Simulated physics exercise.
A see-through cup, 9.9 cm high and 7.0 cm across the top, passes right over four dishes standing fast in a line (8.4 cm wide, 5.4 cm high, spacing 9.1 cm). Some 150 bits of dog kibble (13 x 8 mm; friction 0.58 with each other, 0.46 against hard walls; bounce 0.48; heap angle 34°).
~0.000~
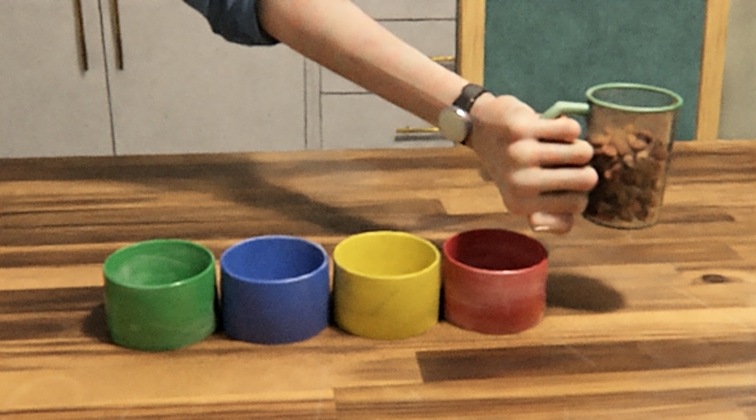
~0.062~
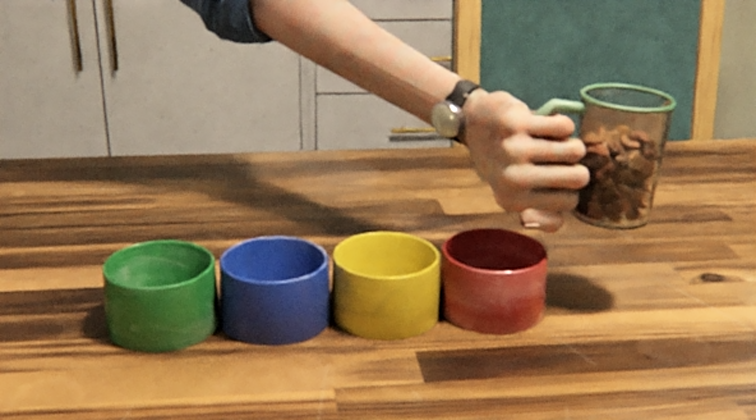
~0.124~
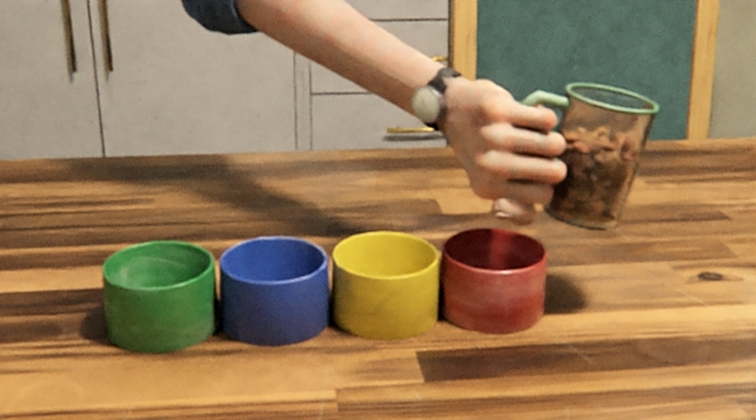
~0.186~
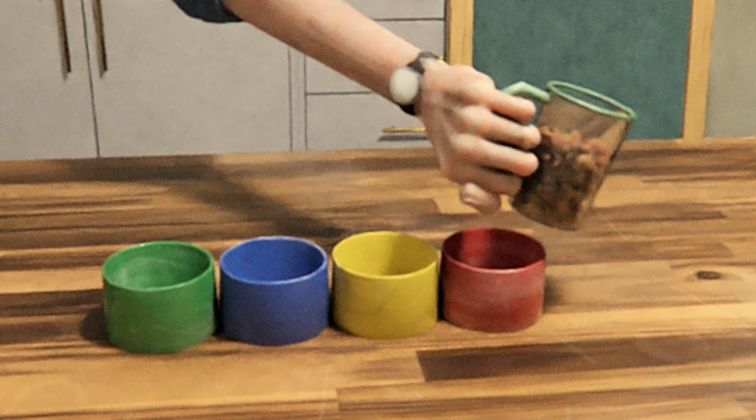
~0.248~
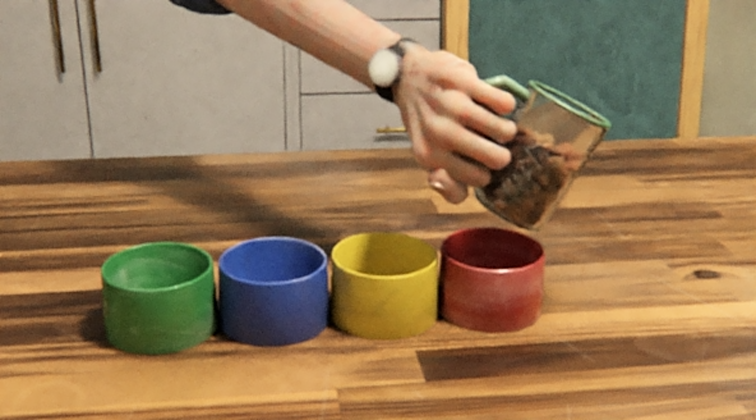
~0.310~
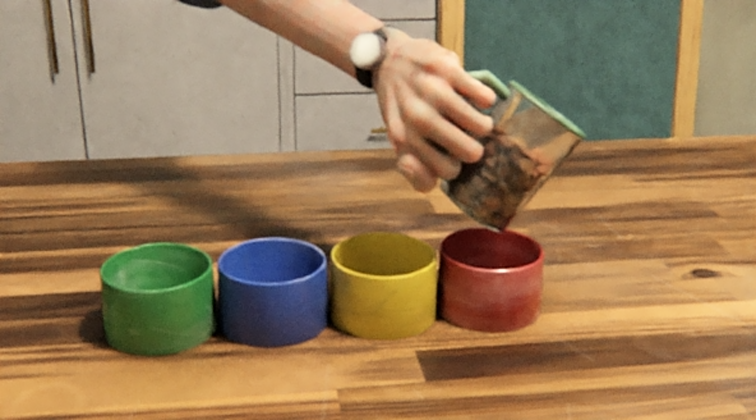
A hand moves a clear cup of brown pieces left above the red dish, tilting it.
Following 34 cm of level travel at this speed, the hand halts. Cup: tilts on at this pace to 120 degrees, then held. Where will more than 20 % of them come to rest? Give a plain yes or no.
Red dish - no, blue dish - yes, green dish - no, yellow dish - no, counter - no.
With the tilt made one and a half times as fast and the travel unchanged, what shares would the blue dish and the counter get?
Shares: Blue at 50; counter at 10.
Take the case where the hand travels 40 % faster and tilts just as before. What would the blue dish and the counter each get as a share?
Blue 100; counter 0.
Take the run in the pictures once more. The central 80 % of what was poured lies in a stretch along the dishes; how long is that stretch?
5 cm, roughly.
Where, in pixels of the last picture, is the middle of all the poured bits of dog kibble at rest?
Approximately (275, 293) in the last view.
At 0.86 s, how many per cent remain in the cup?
My estimate is about 95 per cent.
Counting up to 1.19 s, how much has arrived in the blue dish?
Some 40 in a hundred by then.
After 0.64 s, tilt 81 degrees; cup holds 100 %.
After 0.86 s, tilt 112 degrees; cup holds 95 %, blue 5 %, yellow 5 %.
Then, at 1.19 s, tilt 120 degrees; cup holds 55 %, blue 40 %, yellow 5 %.
At rest (2.0 s), red 0 %, blue 95 %, green 0 %, yellow 5 %, counter 0 %.
